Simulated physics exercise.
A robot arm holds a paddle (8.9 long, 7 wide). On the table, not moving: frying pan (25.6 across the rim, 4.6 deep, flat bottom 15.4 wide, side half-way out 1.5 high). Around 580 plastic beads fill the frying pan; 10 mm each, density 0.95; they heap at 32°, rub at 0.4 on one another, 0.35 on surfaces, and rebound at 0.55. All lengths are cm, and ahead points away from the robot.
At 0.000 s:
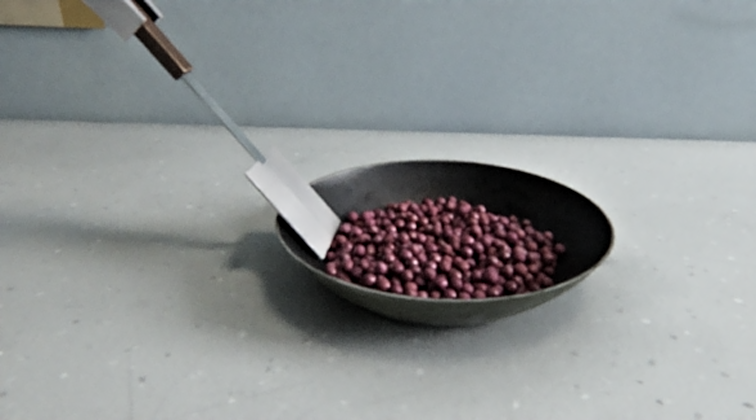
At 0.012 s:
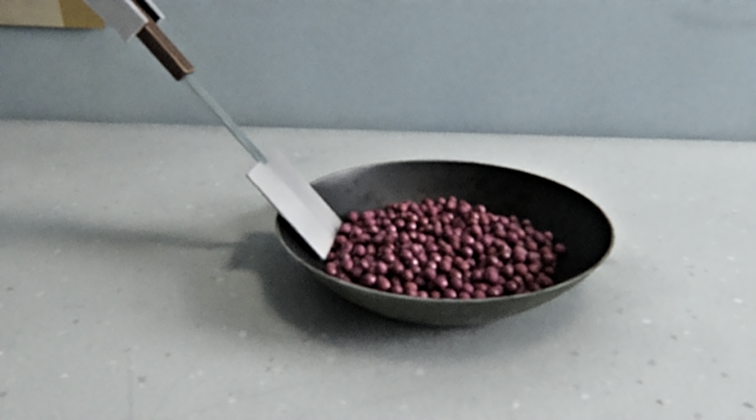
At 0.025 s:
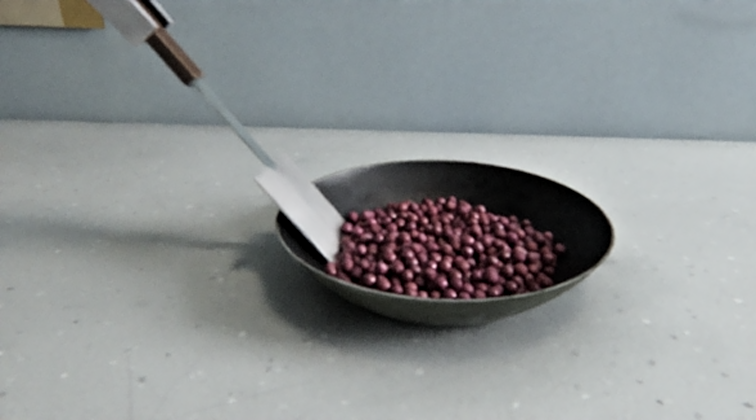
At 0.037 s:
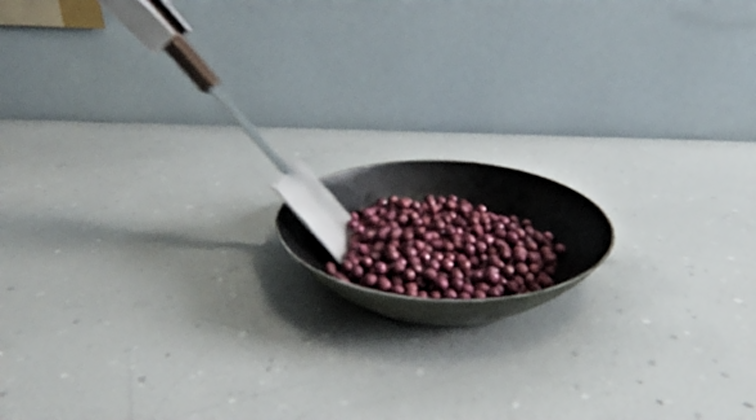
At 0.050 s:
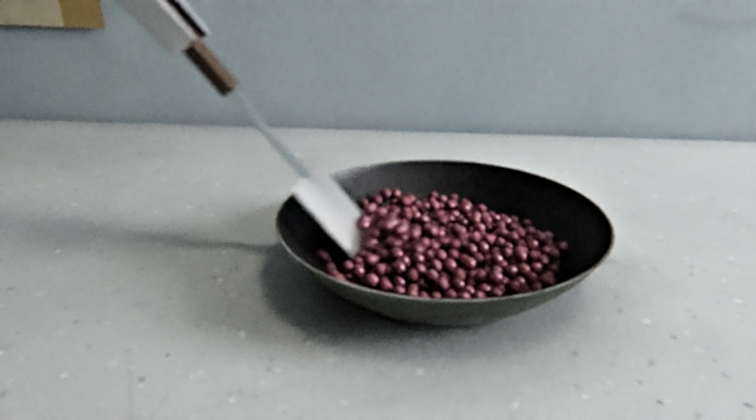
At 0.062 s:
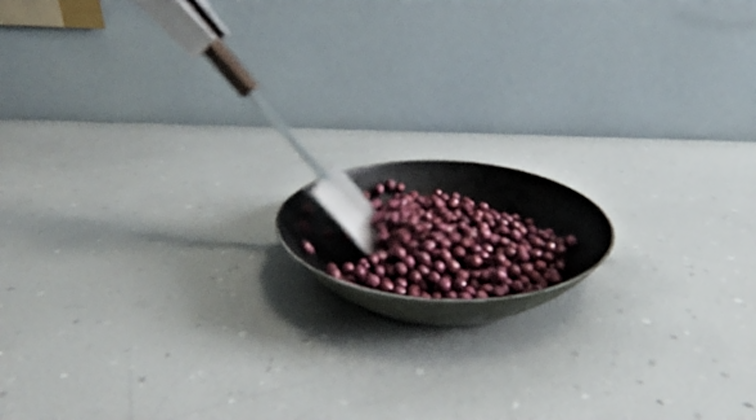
A robot arm reaches in from the upper left over a pale speckled grey tabletop with a blue-grey wall behind, seen from slightly above by a still camera. It holds a flat silvery paddle at the left side of a dark, shallow pan heaped with shiny maroon beads. The paddle first barely moves, then slides right into the beads, pushing some aside as the pan stays still.
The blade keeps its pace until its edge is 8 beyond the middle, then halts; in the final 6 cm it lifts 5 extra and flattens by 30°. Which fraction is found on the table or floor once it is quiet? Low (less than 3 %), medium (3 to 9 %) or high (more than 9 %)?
A high share, more than 9 %, ends on the table or floor.
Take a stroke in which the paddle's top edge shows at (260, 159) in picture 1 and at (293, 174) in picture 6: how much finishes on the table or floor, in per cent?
Some 10 per cent.
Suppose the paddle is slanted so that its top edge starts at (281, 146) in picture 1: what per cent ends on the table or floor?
About 15 per cent.
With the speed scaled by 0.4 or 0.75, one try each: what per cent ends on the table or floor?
Some 5 and 10 per cent.
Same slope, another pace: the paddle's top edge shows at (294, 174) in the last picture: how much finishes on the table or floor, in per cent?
Some 5 per cent.
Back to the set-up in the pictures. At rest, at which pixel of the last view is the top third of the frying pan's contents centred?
Near (519, 245).
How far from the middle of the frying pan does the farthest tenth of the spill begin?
About 90 cm.
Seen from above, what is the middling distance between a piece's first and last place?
Some 3 cm.
After 0.09 s, sloping 51°, highest piece 7 above the table; 581 in the frying pan, 1 on the blade or in flight.
After 0.12 s, sloping 42°, highest piece 10 above the table; 578 in the frying pan, 4 on the blade or in flight.
After 0.34 s, sloping 21°, highest piece 9 above the table; 460 in the frying pan, 61 on the table or floor, 61 on the blade or in flight.
After 1.39 s, sloping 21°, highest piece 4 above the table; 460 in the frying pan, 122 on the table or floor.
In the end, 460 in the frying pan, 122 on the table or floor. That is 21 % on the table or floor.
